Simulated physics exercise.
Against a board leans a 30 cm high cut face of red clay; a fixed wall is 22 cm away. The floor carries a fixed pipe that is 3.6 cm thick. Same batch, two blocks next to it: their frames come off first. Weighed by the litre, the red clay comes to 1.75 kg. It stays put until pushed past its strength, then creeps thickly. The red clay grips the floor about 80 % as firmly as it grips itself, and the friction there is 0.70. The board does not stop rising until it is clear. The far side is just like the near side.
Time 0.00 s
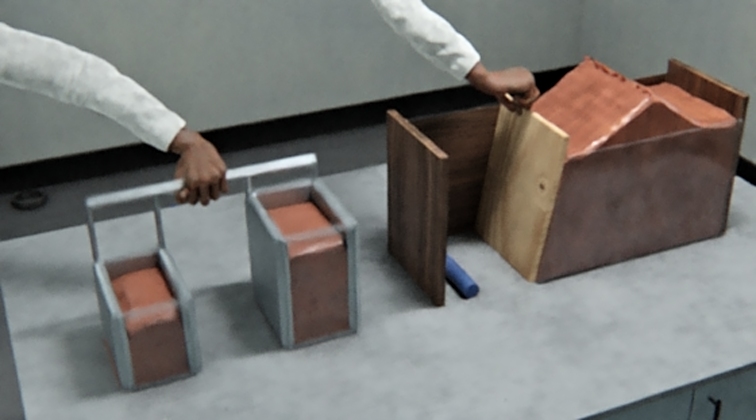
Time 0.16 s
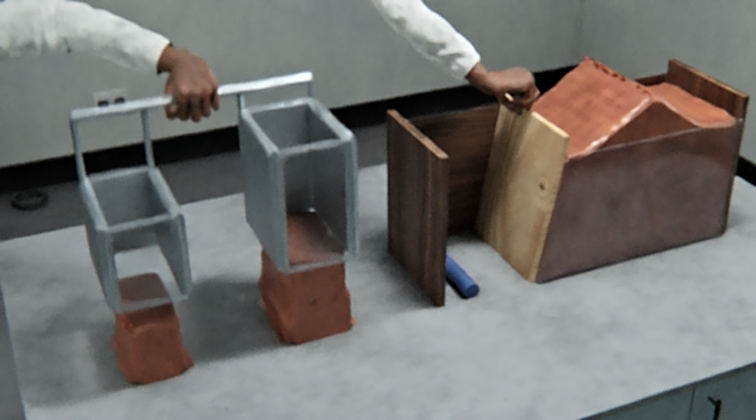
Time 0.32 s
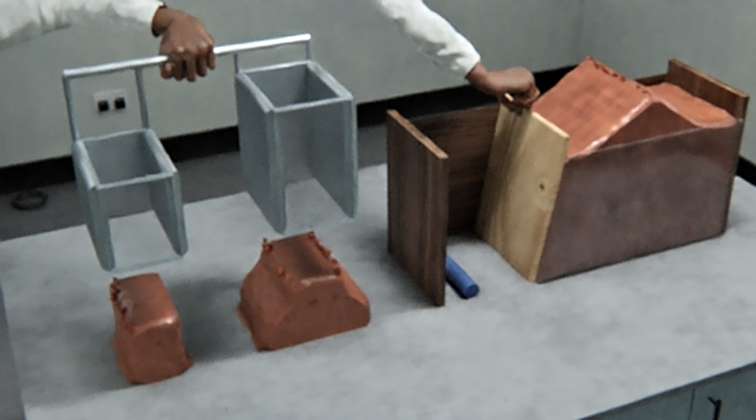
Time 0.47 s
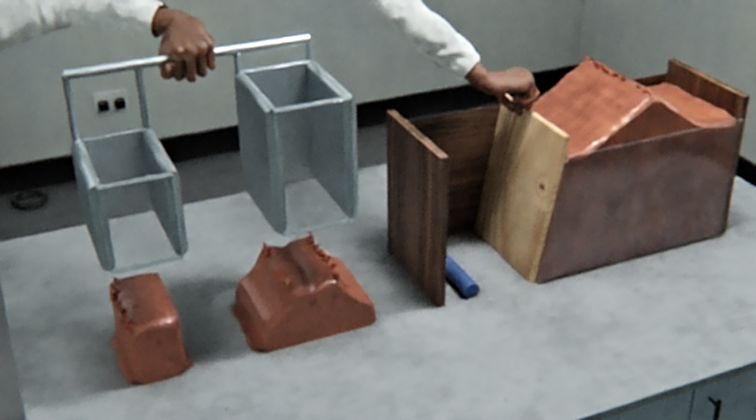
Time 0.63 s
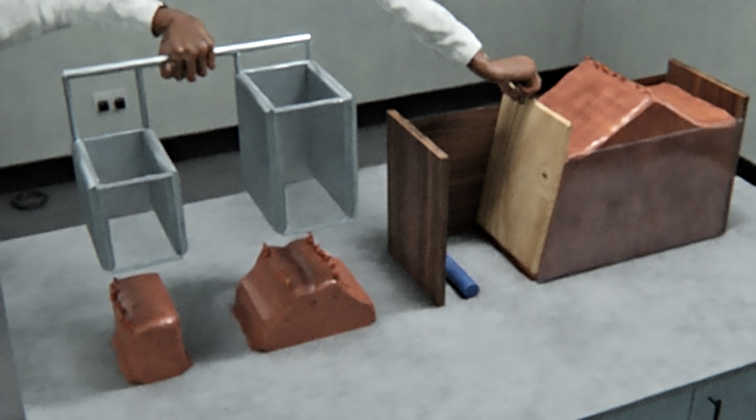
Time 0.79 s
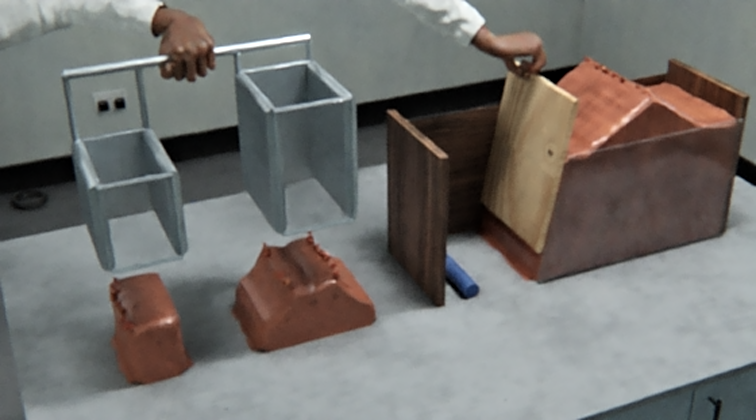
On a pale grey worktop in a plain room, seen from slightly above by a still camera, stand red clay in metal moulds at left and a large clay mass behind a light wooden board at right. A blue cylinder lies near a dark upright panel. One hand lifts both moulds, the taller block slumps and spreads, then another hand slides the board slightly upward.
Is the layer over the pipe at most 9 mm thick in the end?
No, more than that covers it.
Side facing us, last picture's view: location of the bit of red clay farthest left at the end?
I'd point to around (457, 273).
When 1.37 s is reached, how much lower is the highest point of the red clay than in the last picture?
8.0 cm.
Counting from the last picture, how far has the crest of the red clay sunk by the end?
I'd put it at close to 9.0 cm.
By 1.06 s, the fallen stuff reaches 9 % of the way across and nothing lies on the pipe.
By 1.37 s, the fallen stuff reaches 61 % of the way across and nothing lies on the pipe.
By 1.68 s, the fallen stuff reaches 89 % of the way across and 7.7 cm lies on the pipe.
By 1.99 s, the fallen stuff reaches 89 % of the way across and 8.0 cm lies on the pipe.
By 2.03 s, at the end, the fallen stuff reaches 89 % of the way across and 8.0 cm lies on the pipe.
